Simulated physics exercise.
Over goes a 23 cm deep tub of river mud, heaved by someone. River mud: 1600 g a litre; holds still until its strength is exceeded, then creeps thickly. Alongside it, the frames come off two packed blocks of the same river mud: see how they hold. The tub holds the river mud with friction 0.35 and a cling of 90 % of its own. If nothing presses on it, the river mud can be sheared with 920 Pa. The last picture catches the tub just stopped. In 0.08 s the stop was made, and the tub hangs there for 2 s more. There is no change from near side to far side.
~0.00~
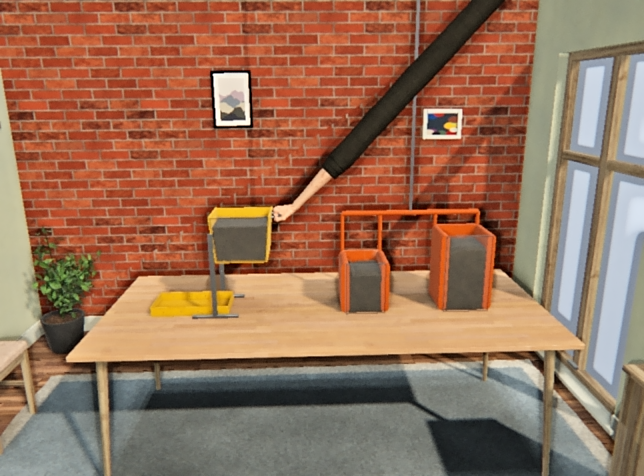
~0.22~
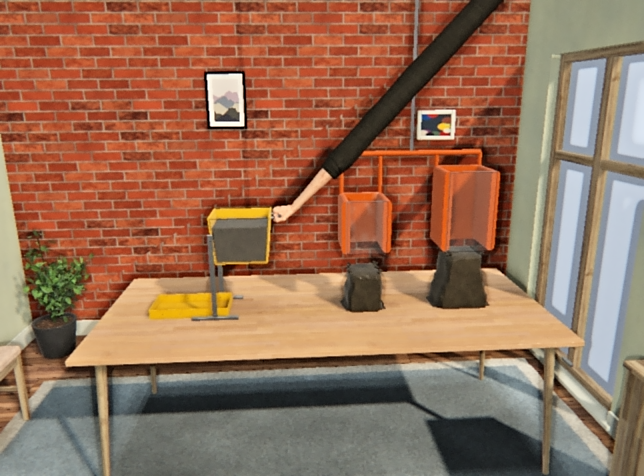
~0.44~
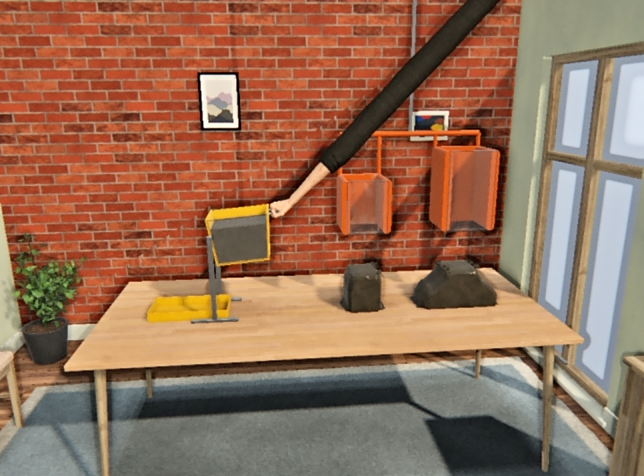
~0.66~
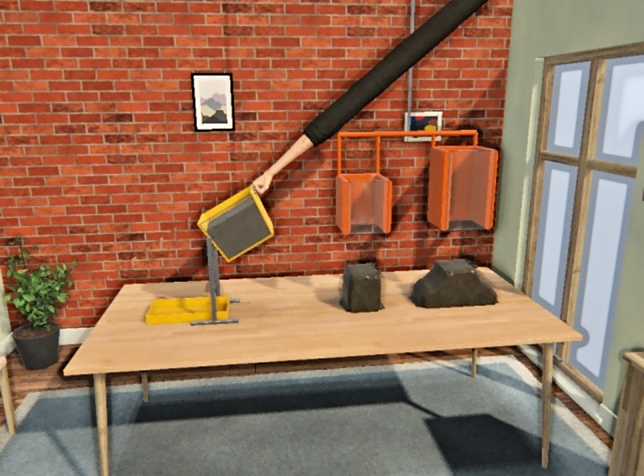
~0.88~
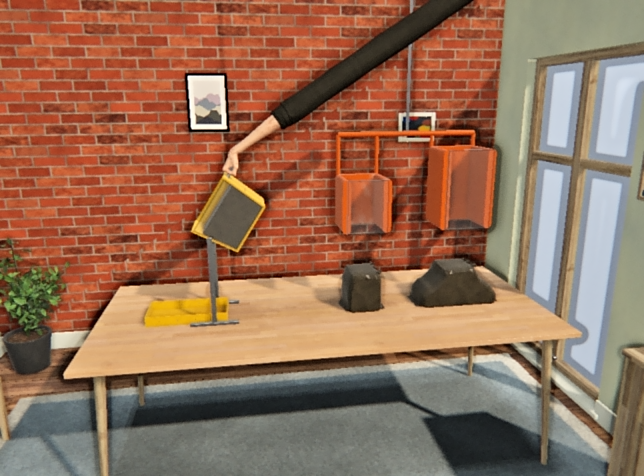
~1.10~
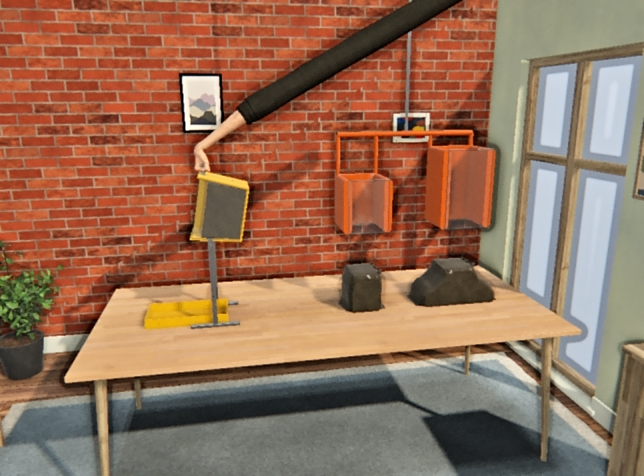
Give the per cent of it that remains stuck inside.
Some 100 per cent remains inside.
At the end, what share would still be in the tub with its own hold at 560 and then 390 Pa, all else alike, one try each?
You'd see 55 percent the first time and 45 percent the second.
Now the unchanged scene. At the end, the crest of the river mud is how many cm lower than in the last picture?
About 3 cm.
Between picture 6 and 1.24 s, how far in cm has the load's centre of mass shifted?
Some 1 cm.
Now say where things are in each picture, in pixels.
In the first frame, handle-side rim at (268, 217), tilt 0 degrees; highest point of the river mud at (261, 226); test blocks 22 cm, 35 cm high (left to right).
In the second frame, handle-side rim at (268, 217), tilt 0 degrees; highest point of the river mud at (261, 227); test blocks 22 cm, 30 cm high (left to right).
In the third frame, handle-side rim at (266, 213), tilt 5 degrees; highest point of the river mud at (263, 224); test blocks 21 cm, 22 cm high (left to right).
In the fourth frame, handle-side rim at (250, 193), tilt 29 degrees; highest point of the river mud at (253, 204); test blocks 21 cm, 21 cm high (left to right).
In the fifth frame, handle-side rim at (223, 179), tilt 57 degrees; highest point of the river mud at (234, 187); test blocks 21 cm, 21 cm high (left to right).
In the sixth frame, handle-side rim at (198, 178), tilt 80 degrees; highest point of the river mud at (211, 183); test blocks 21 cm, 21 cm high (left to right).
By 1.24 s, the tub is at 80 degrees and holds 100 %.
By 1.41 s, the tub is at 80 degrees and holds 100 %.
By 1.58 s, the tub is at 80 degrees and holds 100 %.
By 1.75 s, the tub is at 80 degrees and holds 100 %.
By 3.10 s, at the end, the tub is at 80 degrees and holds 100 %.
